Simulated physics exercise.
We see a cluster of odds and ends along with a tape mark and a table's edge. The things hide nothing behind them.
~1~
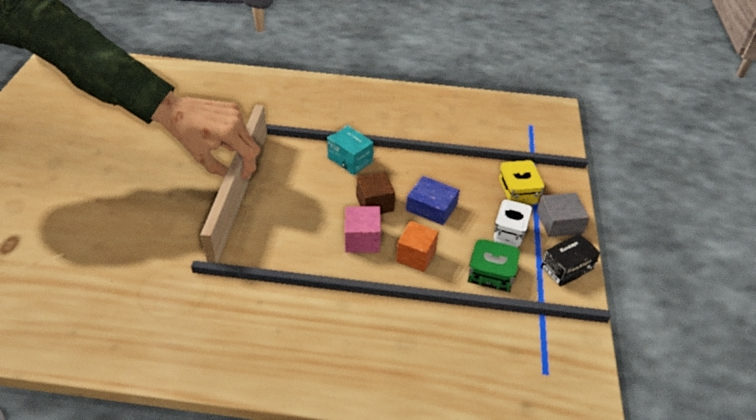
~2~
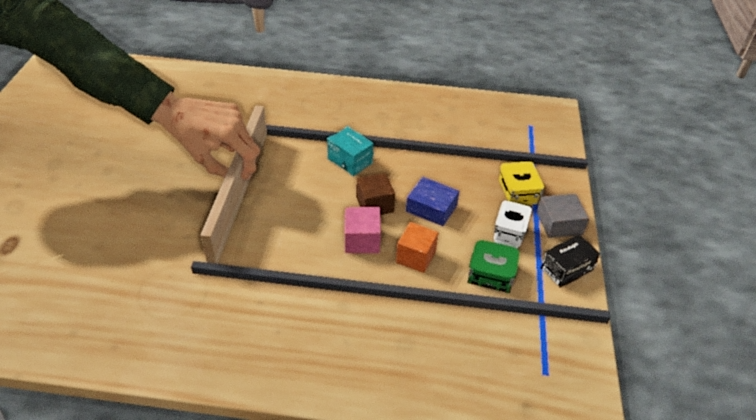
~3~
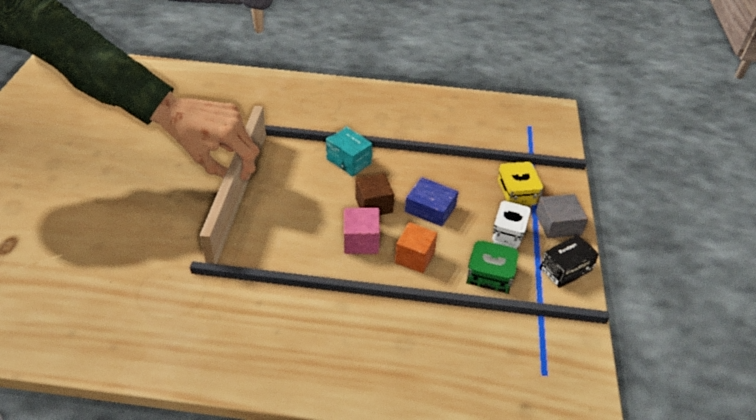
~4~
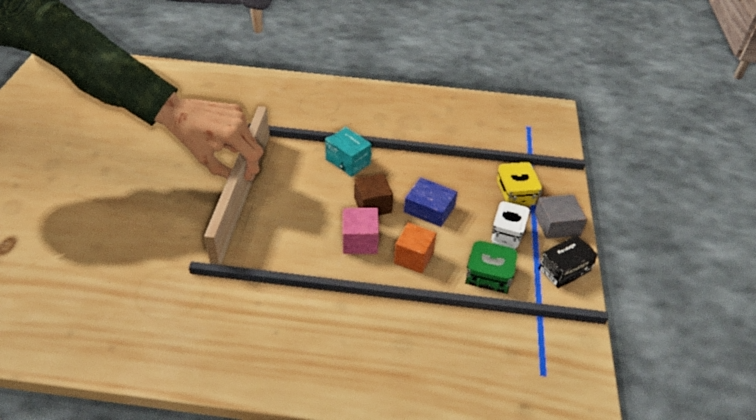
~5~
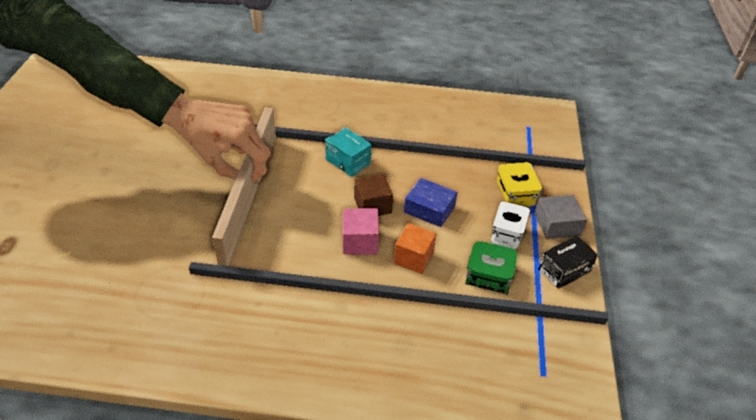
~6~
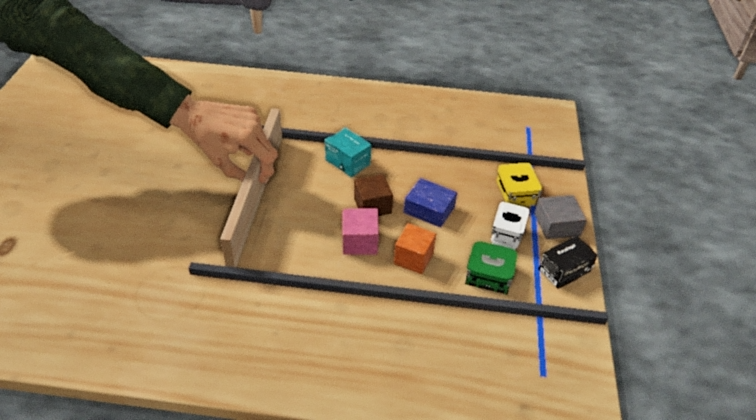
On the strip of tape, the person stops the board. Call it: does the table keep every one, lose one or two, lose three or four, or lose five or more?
It loses three or four.
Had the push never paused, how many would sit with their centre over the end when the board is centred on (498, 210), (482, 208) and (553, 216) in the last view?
Middles past end - pos 1: 1, pos 2: 1, pos 3: 7.
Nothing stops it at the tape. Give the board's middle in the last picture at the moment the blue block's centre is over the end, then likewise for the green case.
The middle is at (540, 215) when it's the blue block, and at (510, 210) when it's the green case.
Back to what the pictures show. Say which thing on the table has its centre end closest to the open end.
The foremost one is the yellow case.
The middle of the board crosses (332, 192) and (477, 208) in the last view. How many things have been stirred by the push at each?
The number moved is 1 and then 10.
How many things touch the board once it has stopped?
3 of them.
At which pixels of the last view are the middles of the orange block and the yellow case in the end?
The orange block ends up near (593, 275), and the yellow case near (590, 189).
Soon after, none off yet; black box at rest near (568, 262); grey block at rest near (560, 217); yellow case at rest near (518, 185).
After that, one off so far; black box upside down near (616, 317); grey block displaced about its own width near (589, 220); yellow case displaced about its own width near (553, 184).
In the end, the number that fall off is three or four; gone, green case, grey block and black box.
